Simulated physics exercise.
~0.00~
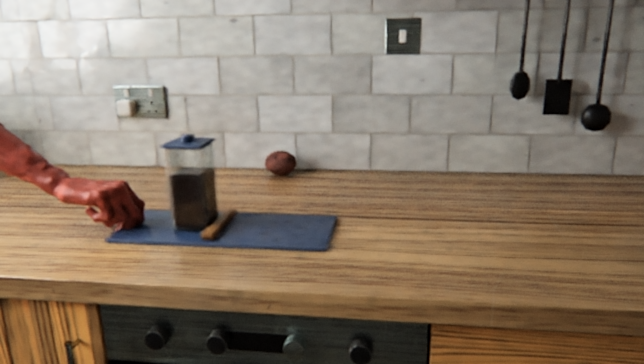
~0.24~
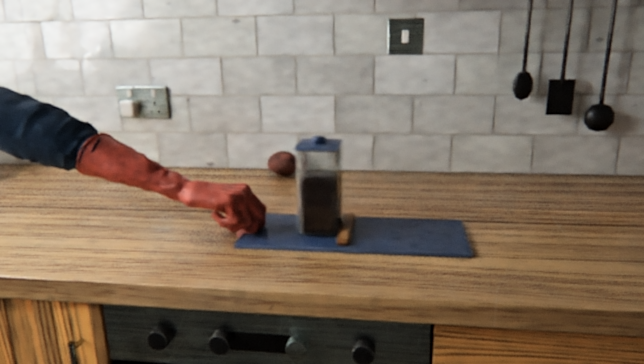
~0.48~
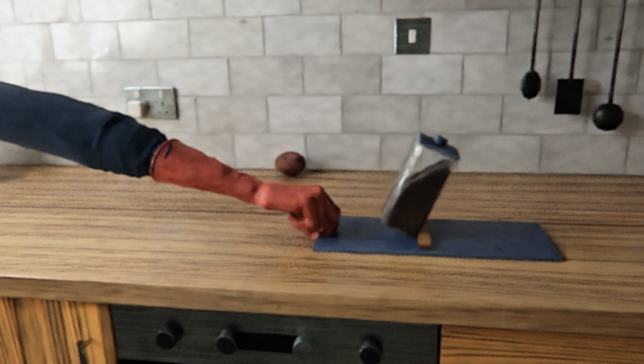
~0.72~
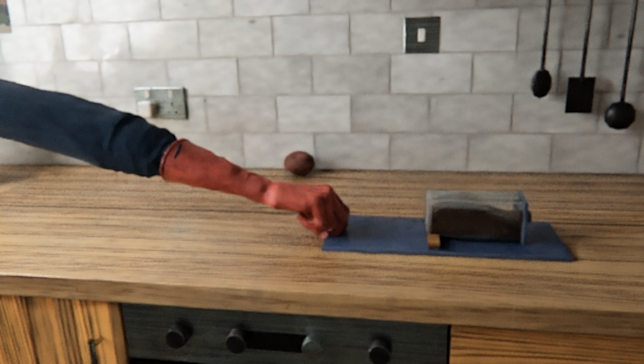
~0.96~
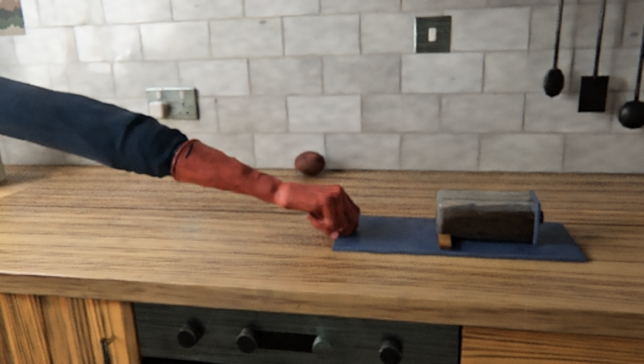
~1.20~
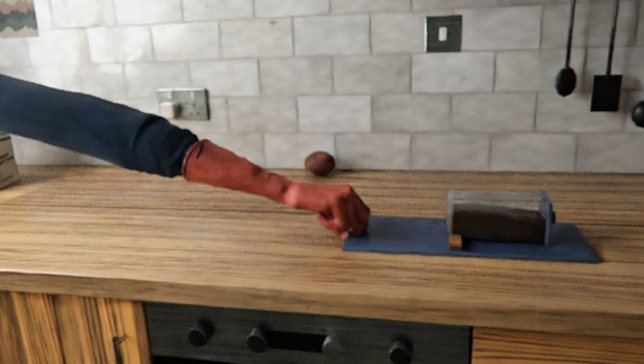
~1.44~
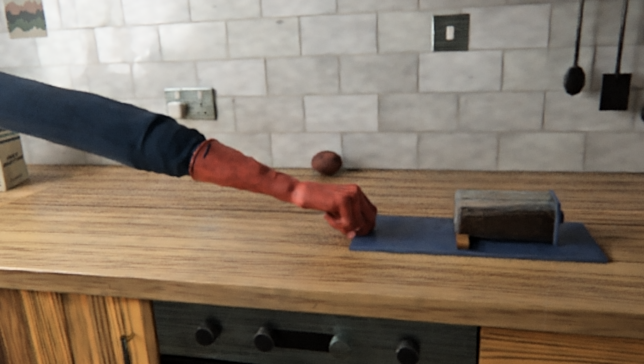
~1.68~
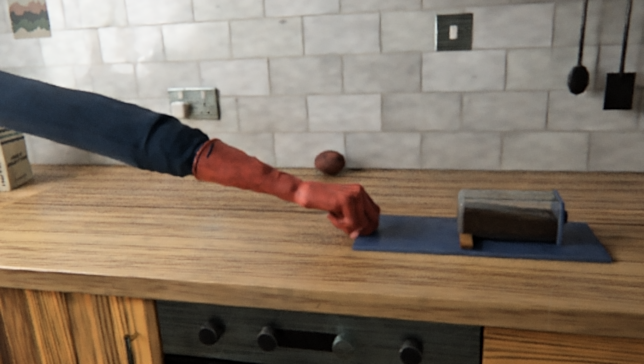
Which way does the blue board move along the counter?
The blue board moves to the right along the counter, with the hand at its left end.
